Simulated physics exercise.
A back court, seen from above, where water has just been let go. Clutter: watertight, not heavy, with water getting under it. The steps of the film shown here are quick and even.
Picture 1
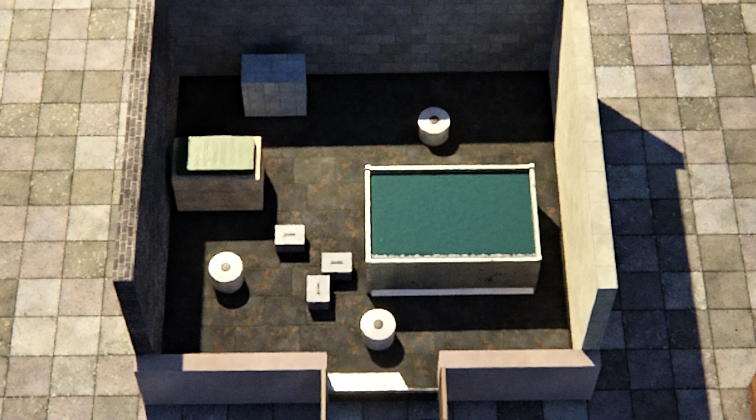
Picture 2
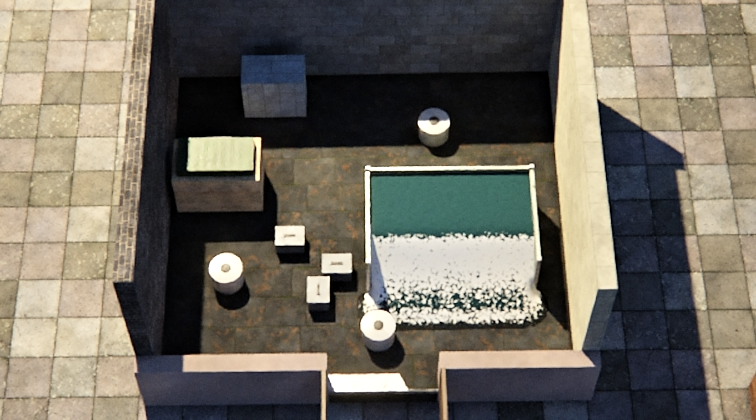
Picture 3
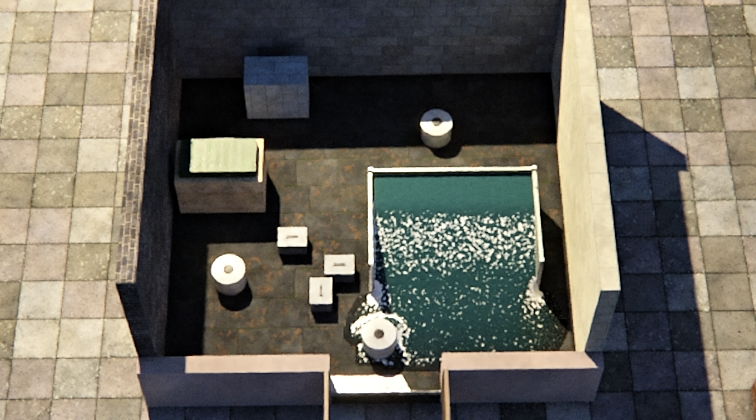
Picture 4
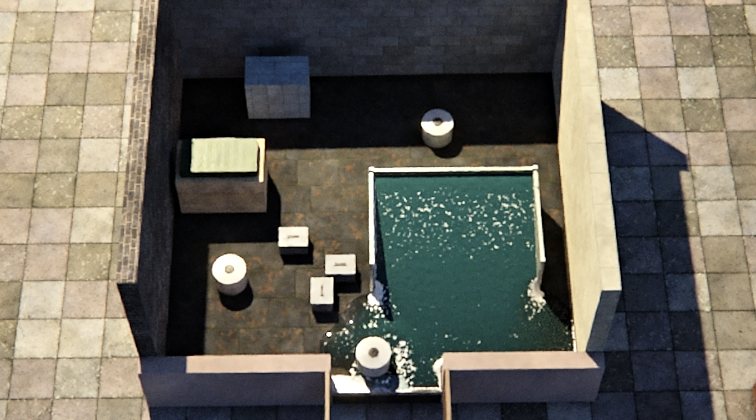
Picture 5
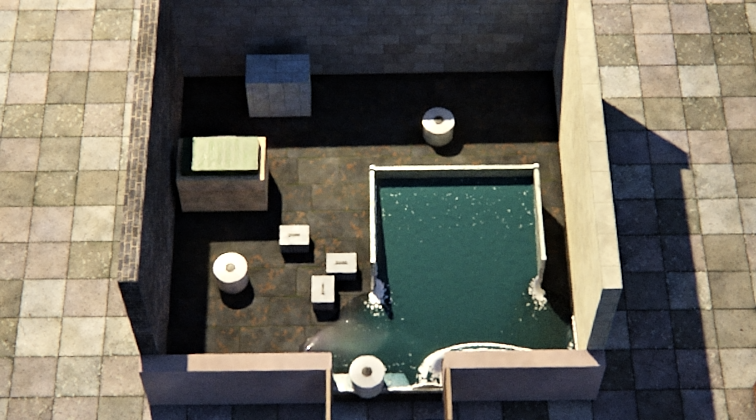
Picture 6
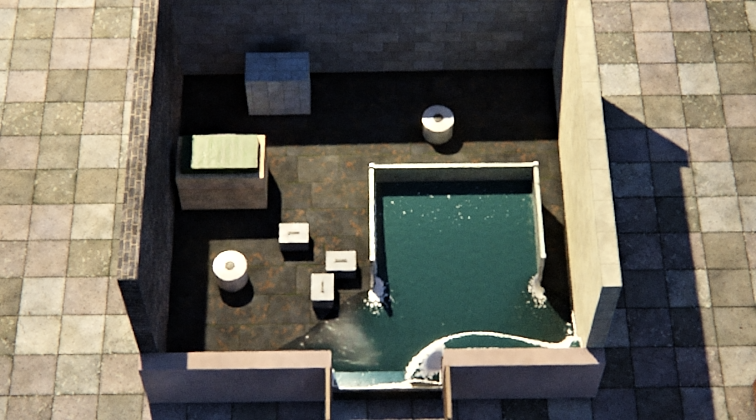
In a walled court, water pours from a tank and pushes one white tub away.
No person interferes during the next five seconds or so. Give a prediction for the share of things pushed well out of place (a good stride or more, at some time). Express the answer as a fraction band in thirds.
Fraction band: Less than 1/3.
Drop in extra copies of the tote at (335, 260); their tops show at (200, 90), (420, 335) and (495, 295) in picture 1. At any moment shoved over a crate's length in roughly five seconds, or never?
So, in order, the copies go nowhere much, a long way, a long way.
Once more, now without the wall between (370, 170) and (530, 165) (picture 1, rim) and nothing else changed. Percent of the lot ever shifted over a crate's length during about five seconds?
It comes to some 70 per cent.
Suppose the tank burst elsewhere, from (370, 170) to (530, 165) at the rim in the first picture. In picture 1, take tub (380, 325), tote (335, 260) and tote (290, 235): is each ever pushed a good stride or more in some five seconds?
Object by object: Short of it, covered the distance, covered the distance.
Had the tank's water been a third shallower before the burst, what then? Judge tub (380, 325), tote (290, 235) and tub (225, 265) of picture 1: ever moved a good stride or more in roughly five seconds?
In turn: Shifted that much, less than that, never so far.
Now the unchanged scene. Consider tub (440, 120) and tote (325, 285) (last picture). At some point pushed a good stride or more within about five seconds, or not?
In order: Stayed within range; traveled far.
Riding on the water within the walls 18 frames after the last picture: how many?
You get 0.
A moment on, 1 of 7 are well off their spots; 0 afloat.
Next, 1 of 7 are well off their spots; 0 afloat.
Later, 2 of 7 are well off their spots; 0 afloat.
In the end, 2 of 7 are well off their spots, and 2 have been at some point; 1 afloat.
